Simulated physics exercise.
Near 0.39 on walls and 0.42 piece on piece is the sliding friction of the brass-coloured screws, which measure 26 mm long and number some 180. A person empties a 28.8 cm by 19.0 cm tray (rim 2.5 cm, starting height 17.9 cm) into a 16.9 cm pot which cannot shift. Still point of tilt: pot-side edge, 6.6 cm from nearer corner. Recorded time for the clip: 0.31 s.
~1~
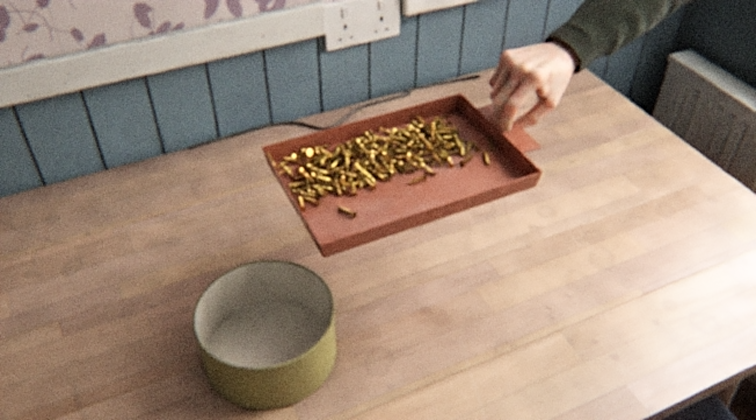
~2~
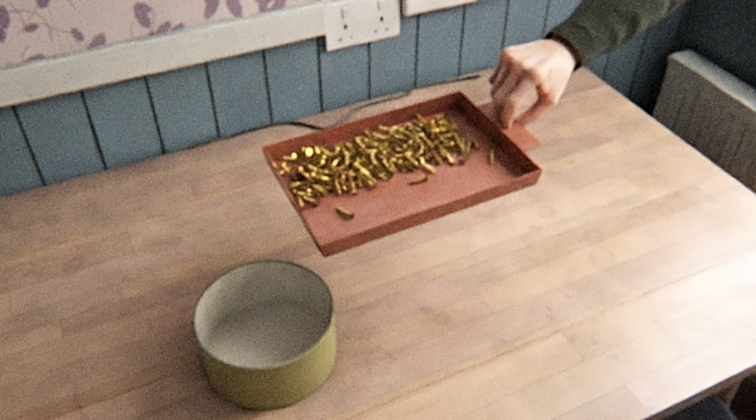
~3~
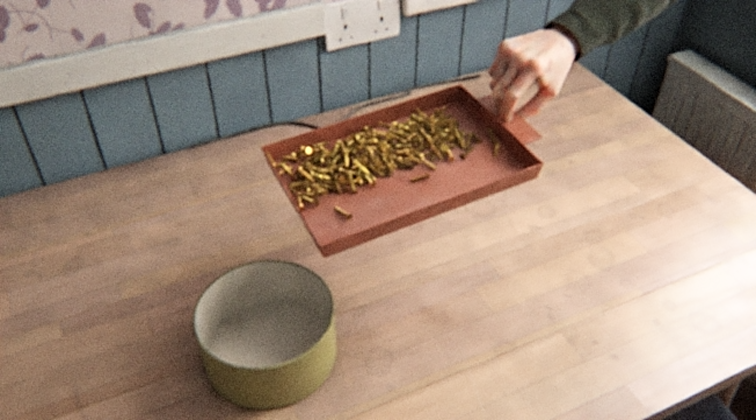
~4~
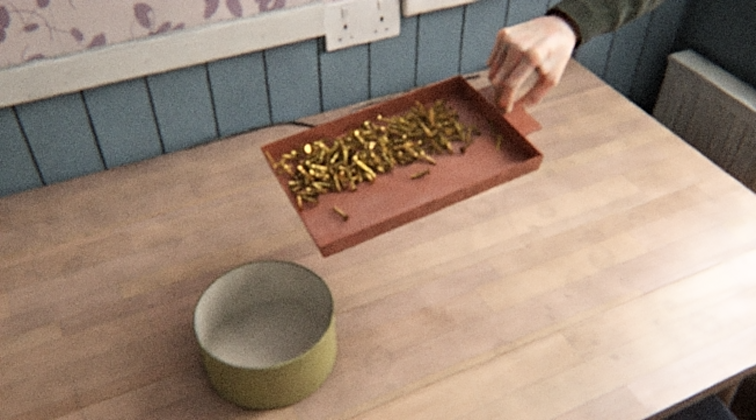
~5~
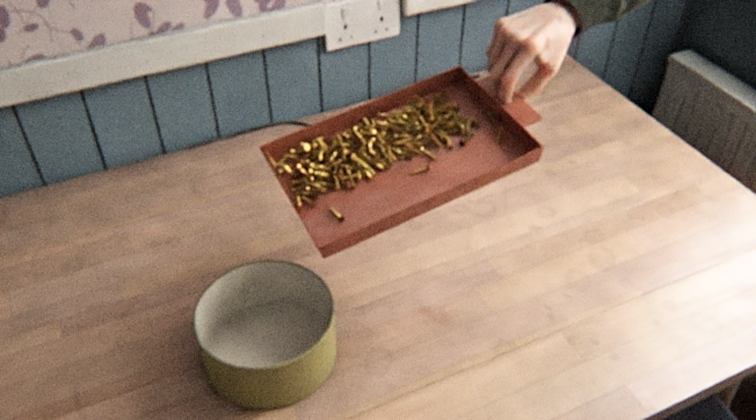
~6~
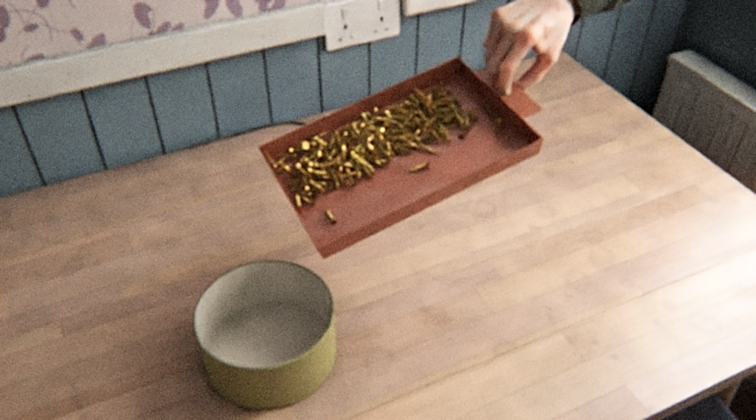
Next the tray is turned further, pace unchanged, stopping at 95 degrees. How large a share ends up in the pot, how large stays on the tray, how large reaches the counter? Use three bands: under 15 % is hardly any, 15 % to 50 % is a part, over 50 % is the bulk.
Shares - pot: The bulk; tray: Hardly any; counter: A part.
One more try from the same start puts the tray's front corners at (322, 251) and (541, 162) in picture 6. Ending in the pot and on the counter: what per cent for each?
Final per cent - pot 35, counter 65.
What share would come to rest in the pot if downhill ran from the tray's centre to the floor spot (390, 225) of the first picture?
I'd estimate about 40 %.
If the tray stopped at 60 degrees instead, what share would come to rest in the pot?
Roughly 5 percent.
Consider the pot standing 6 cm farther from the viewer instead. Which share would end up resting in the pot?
Expect something close to 90 per cent.
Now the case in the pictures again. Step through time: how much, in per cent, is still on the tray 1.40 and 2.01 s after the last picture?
Around 90 first, about 10 after.
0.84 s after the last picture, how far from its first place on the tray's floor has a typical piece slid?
It has moved some 11 cm from its start.
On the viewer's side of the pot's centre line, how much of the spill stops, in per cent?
Near 0 in a hundred.
Then, 0.84 s after the last picture, tilt 51 degrees; the tray holds 100 %, the pot 0 %.
Then, 1.40 s after the last picture, tilt 76 degrees; the tray holds 90 %, the pot 5 %.
Then, 2.01 s after the last picture, tilt 95 degrees; the tray holds 10 %, the pot 60 %.
In the end, pot 70 %, tray 5 %, counter 30 %.
